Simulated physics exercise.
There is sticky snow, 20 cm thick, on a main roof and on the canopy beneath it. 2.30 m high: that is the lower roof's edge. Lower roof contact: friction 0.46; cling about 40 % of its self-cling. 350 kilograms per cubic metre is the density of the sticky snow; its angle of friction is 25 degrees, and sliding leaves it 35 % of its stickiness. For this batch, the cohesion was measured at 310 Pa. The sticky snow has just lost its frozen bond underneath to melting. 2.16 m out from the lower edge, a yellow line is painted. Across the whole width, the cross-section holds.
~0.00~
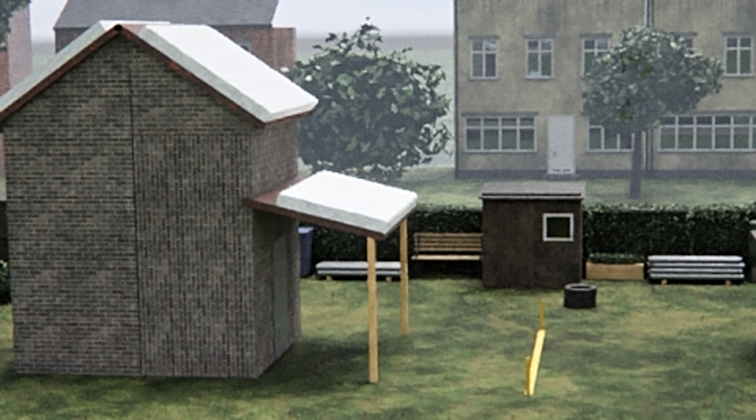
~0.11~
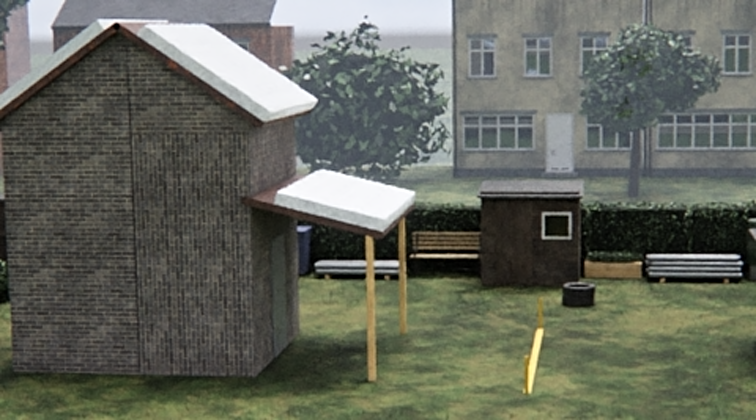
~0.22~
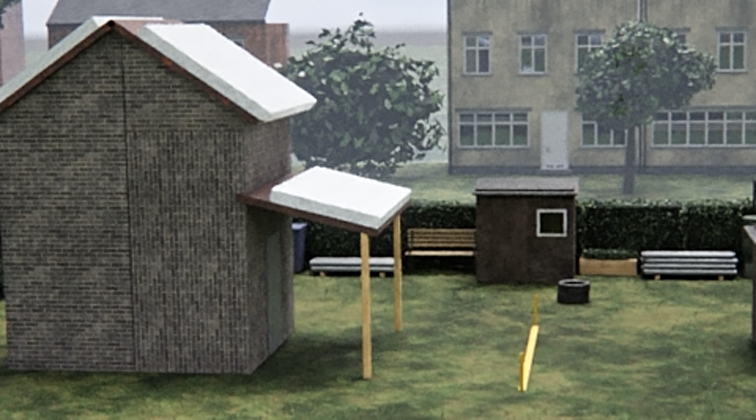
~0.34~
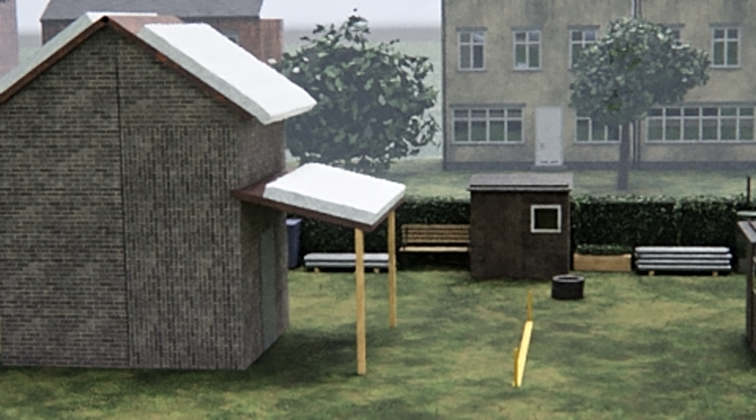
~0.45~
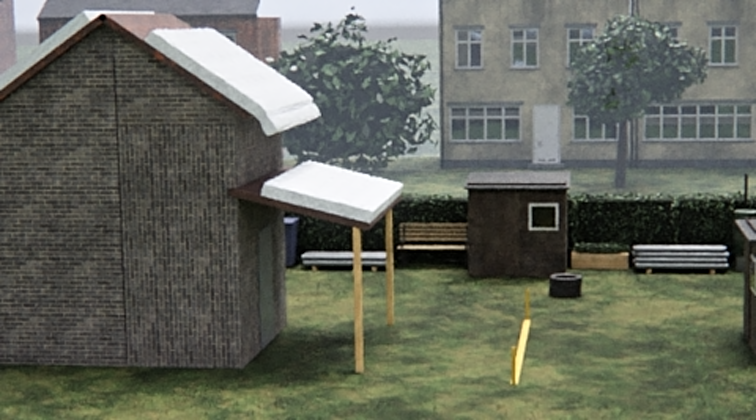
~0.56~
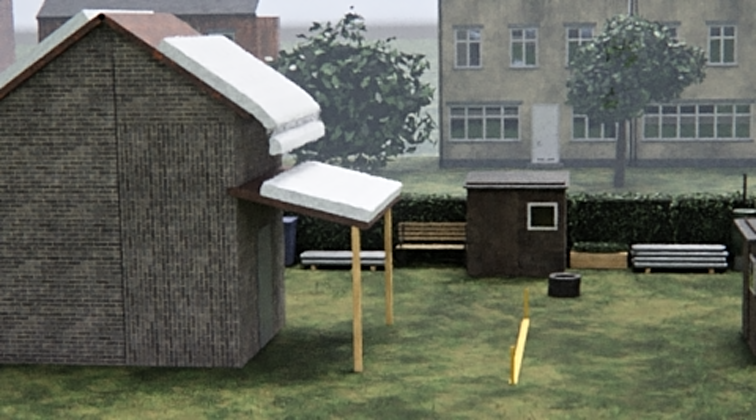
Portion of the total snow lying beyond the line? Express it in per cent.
Near 25 %.
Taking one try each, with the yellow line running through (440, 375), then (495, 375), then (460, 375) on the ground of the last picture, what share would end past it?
First try around 50 per cent, second around 35 per cent, third around 45 per cent.
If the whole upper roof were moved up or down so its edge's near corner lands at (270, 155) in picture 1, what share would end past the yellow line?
8 %, roughly.
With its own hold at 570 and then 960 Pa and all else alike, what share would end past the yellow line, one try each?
First 16 %, second 3 %.
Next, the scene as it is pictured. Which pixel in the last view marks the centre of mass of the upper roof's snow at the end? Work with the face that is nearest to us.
Around (474, 321).
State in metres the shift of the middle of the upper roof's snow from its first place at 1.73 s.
Some 4.4 m.
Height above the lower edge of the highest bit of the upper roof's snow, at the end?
Roughly 0.6 m.
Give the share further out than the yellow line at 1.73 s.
About 0 %.
After 1.10 s, none is below the lower edge and 0 % is past the line.
After 1.73 s, 49 % is below the lower edge and 0 % is past the line.
After 2.37 s, 59 % is below the lower edge and 25 % is past the line.
After 3.00 s, 59 % is below the lower edge and 25 % is past the line.
After 3.10 s, 59 % is below the lower edge and 25 % is past the line.
